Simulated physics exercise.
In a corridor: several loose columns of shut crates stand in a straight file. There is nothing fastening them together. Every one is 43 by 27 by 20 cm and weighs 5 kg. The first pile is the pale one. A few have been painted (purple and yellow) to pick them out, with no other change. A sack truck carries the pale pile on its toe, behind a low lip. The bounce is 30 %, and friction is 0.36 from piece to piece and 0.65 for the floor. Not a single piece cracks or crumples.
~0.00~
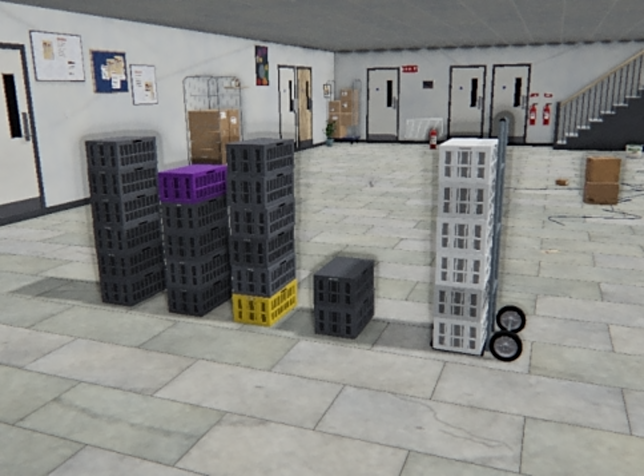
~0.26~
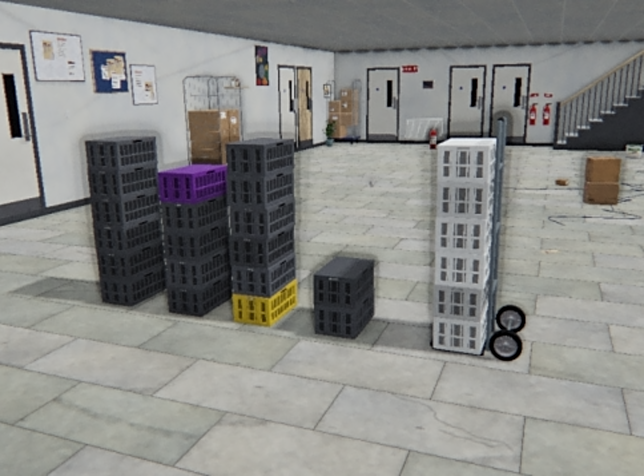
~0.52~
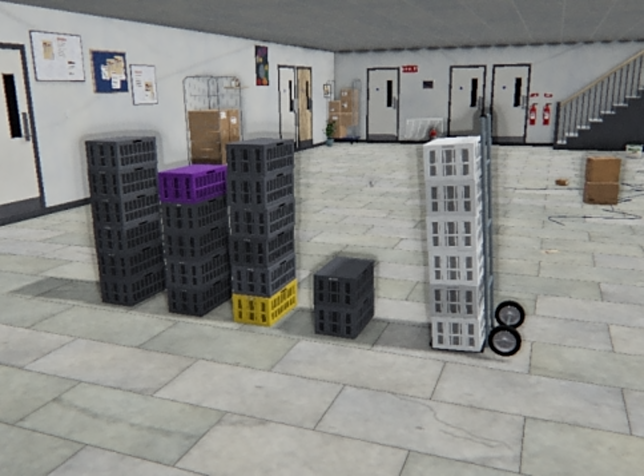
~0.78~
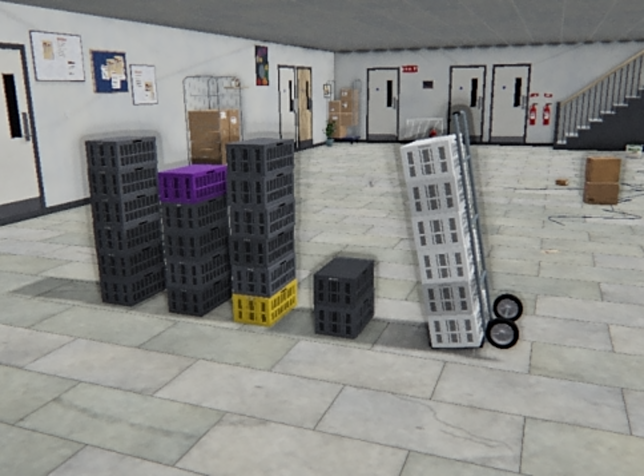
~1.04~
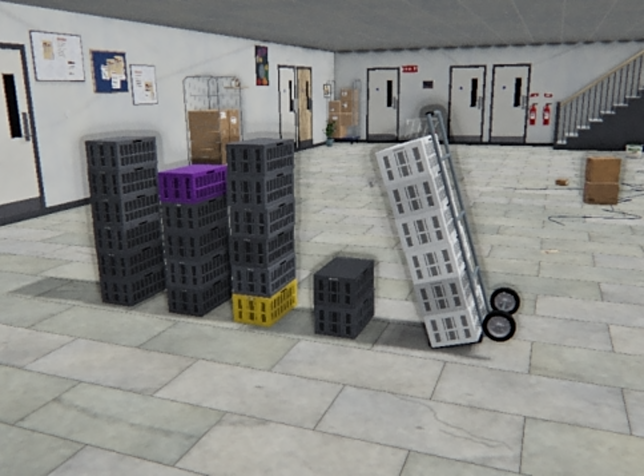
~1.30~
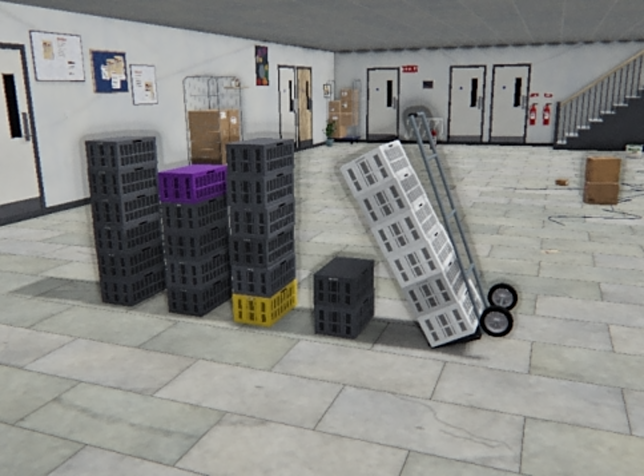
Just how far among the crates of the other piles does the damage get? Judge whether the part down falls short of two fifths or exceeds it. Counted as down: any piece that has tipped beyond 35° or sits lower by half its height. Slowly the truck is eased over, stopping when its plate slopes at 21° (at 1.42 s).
It falls short of two fifths.
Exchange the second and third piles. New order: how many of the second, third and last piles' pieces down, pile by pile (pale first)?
Count of fallen pieces - second: 6; third: 1; last: 6.
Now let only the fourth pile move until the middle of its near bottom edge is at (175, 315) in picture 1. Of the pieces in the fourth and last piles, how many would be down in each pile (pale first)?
That gives fourth 0 and last 0.
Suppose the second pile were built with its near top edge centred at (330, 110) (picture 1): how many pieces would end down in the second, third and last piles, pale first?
The tally would be second 6, then third 6, then last 5.
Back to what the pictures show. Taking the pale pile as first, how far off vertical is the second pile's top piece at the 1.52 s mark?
That piece is at some 0°.
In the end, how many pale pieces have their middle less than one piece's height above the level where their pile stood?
The count is 2.
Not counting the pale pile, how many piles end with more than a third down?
All told, the figure is 0.
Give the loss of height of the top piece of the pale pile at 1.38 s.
Roughly 10 cm.
After 1.38 s, 1 of the pale pile down; none of the 19 other crates down.
After 1.52 s, 6 of the pale pile down; none of the 19 other crates down.
After 1.68 s, 6 of the pale pile down; none of the 19 other crates down, 3 disturbed.
After 2.34 s, 6 of the pale pile down; none of the 19 other crates down, 4 disturbed.
In the end (3.4 s), 6 of the pale pile down; none of the 19 other crates down, 5 disturbed; yellow crate unmoved; purple crate unmoved. That is 0 per cent. From the last view, middles, yellow crate near (266, 300), purple crate near (194, 183).
